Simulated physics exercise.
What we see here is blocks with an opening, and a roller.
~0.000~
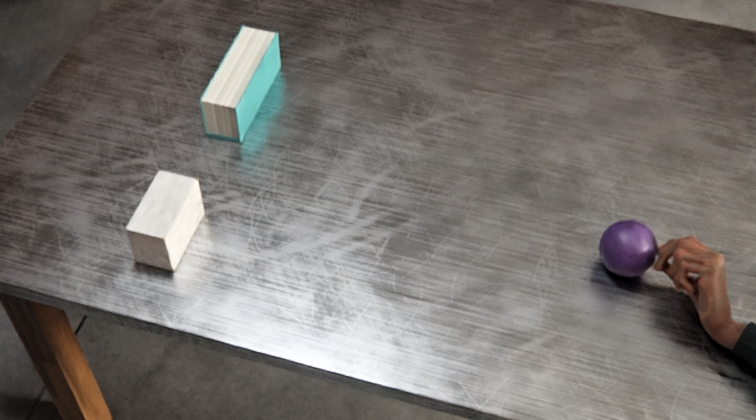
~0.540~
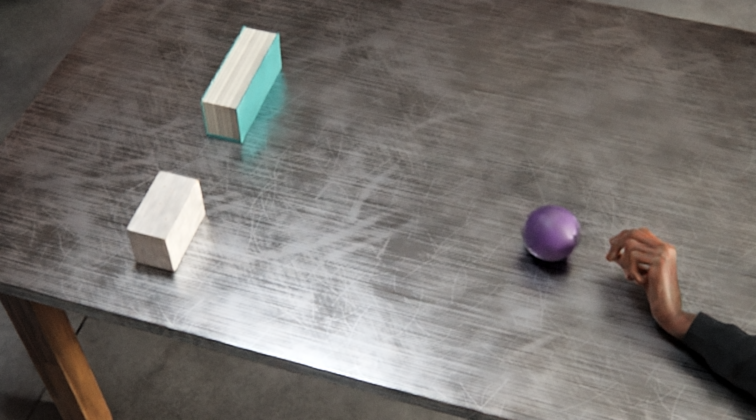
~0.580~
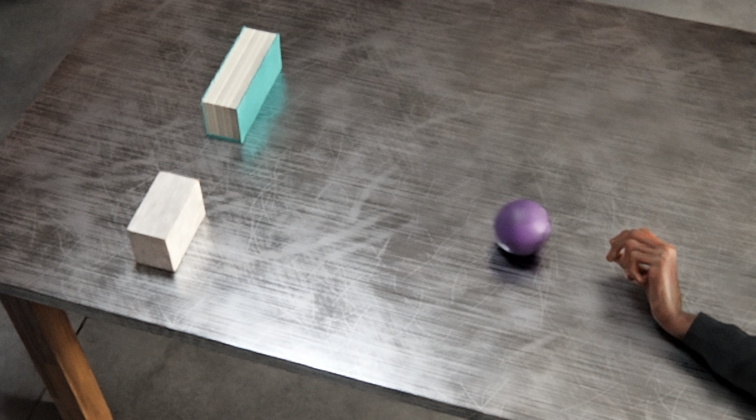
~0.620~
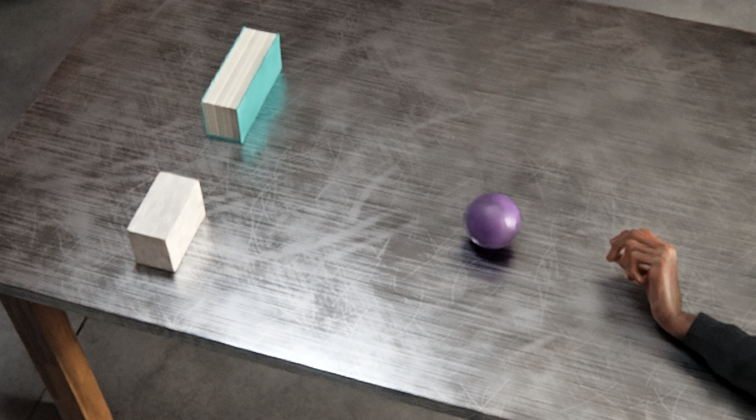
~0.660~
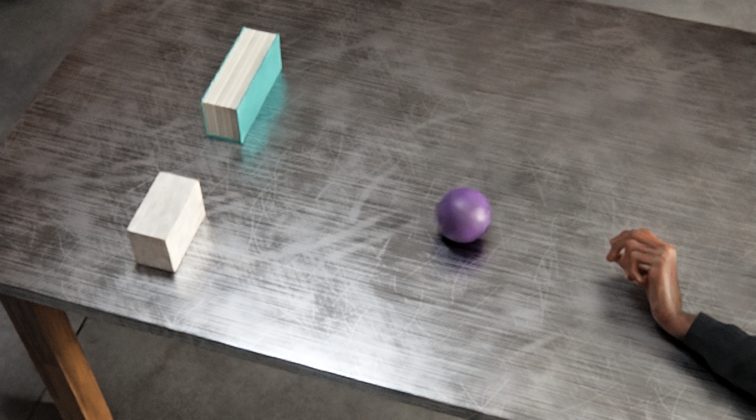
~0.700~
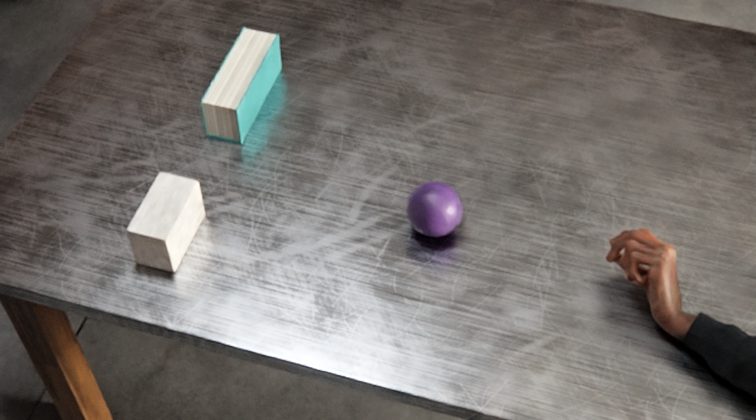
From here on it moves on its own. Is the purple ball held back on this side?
No. My bet is it slips past the obstacles.
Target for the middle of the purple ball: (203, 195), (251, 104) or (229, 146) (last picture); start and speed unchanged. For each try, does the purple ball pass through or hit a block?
In order, it meets a block, then meets a block, then clears the gap.
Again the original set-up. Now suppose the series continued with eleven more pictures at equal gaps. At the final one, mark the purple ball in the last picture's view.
I'd put it somewhere near (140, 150).
By 1.18 s, purple ball heading on near (112, 141).
By 1.74 s, purple ball heading on.
When it is over (2.3 s), the purple ball gets between the blocks.
